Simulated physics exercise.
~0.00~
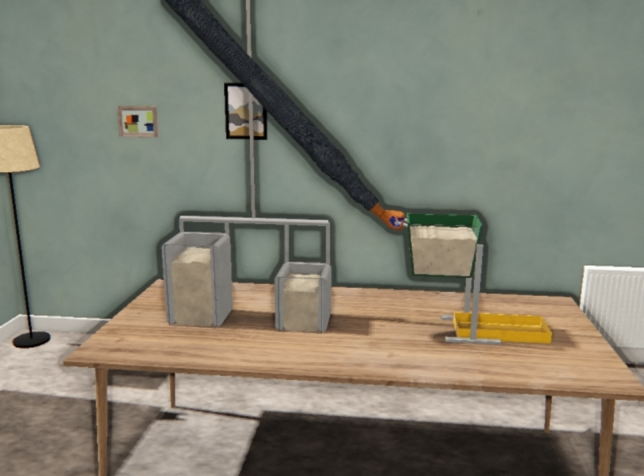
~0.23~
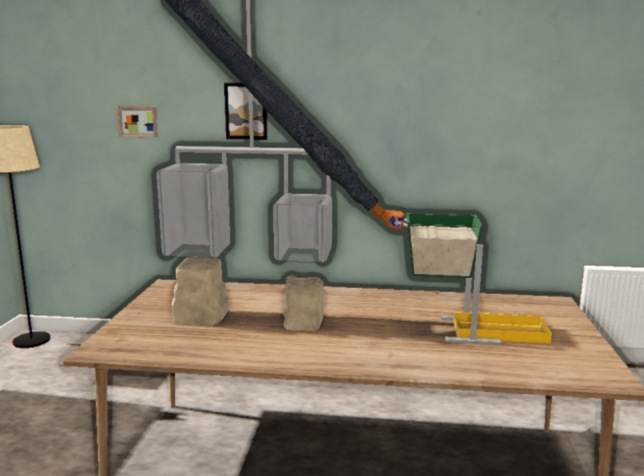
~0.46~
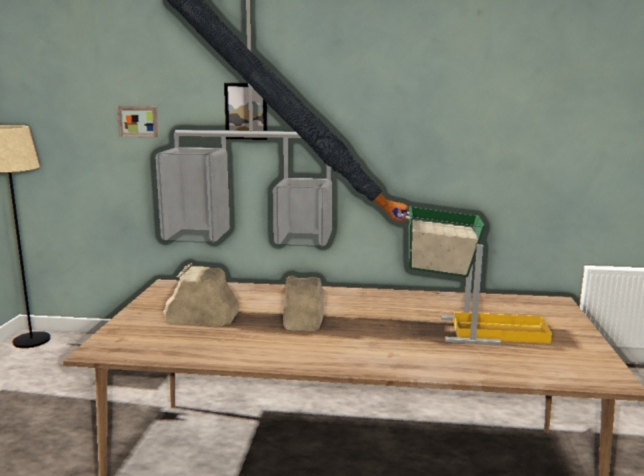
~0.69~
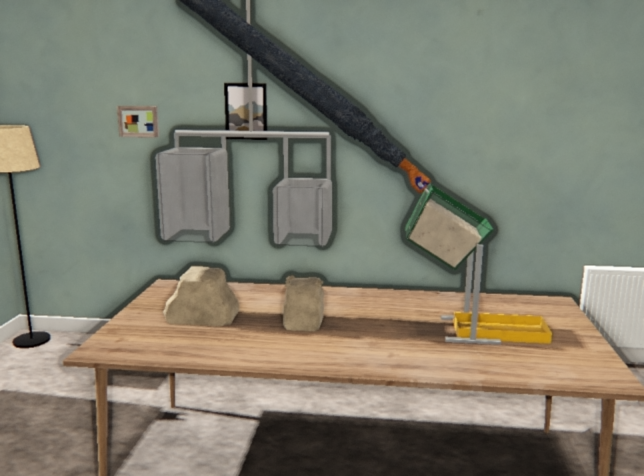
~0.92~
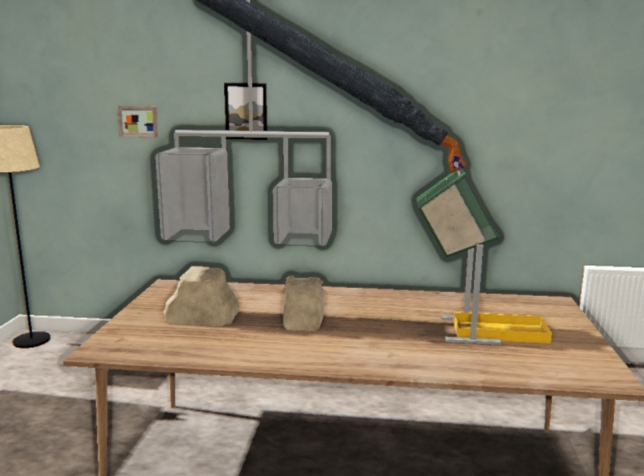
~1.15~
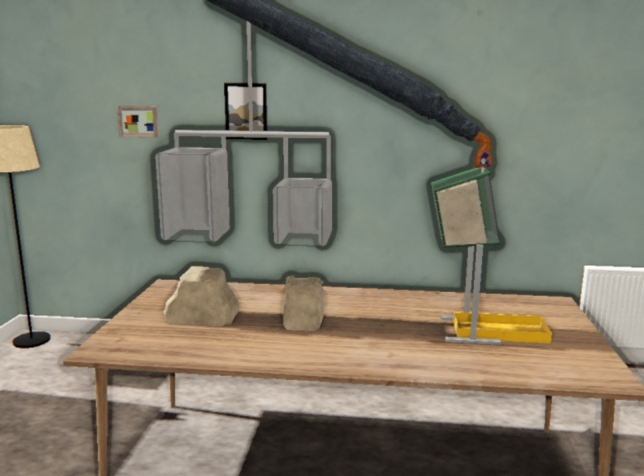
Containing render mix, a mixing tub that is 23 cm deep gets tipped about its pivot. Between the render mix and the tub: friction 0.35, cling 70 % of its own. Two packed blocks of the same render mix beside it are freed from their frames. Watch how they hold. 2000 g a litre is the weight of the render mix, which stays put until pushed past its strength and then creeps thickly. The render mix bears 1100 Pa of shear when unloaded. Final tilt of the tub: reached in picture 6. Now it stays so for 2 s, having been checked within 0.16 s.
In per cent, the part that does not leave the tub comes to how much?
The part that stays comes to roughly 100 %.
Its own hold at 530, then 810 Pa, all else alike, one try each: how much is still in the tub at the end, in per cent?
Expect about 65 in a hundred, then about 100 in a hundred.
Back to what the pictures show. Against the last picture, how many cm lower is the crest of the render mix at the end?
0 cm.
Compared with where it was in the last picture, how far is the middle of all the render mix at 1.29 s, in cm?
I'd estimate roughly 0 centimetres.
After 1.29 s, the tub is at 77 degrees and holds 100 %.
After 1.46 s, the tub is at 77 degrees and holds 100 %.
After 1.63 s, the tub is at 77 degrees and holds 100 %.
After 1.80 s, the tub is at 77 degrees and holds 100 %.
After 3.15 s, at the end, the tub is at 77 degrees and holds 100 %.
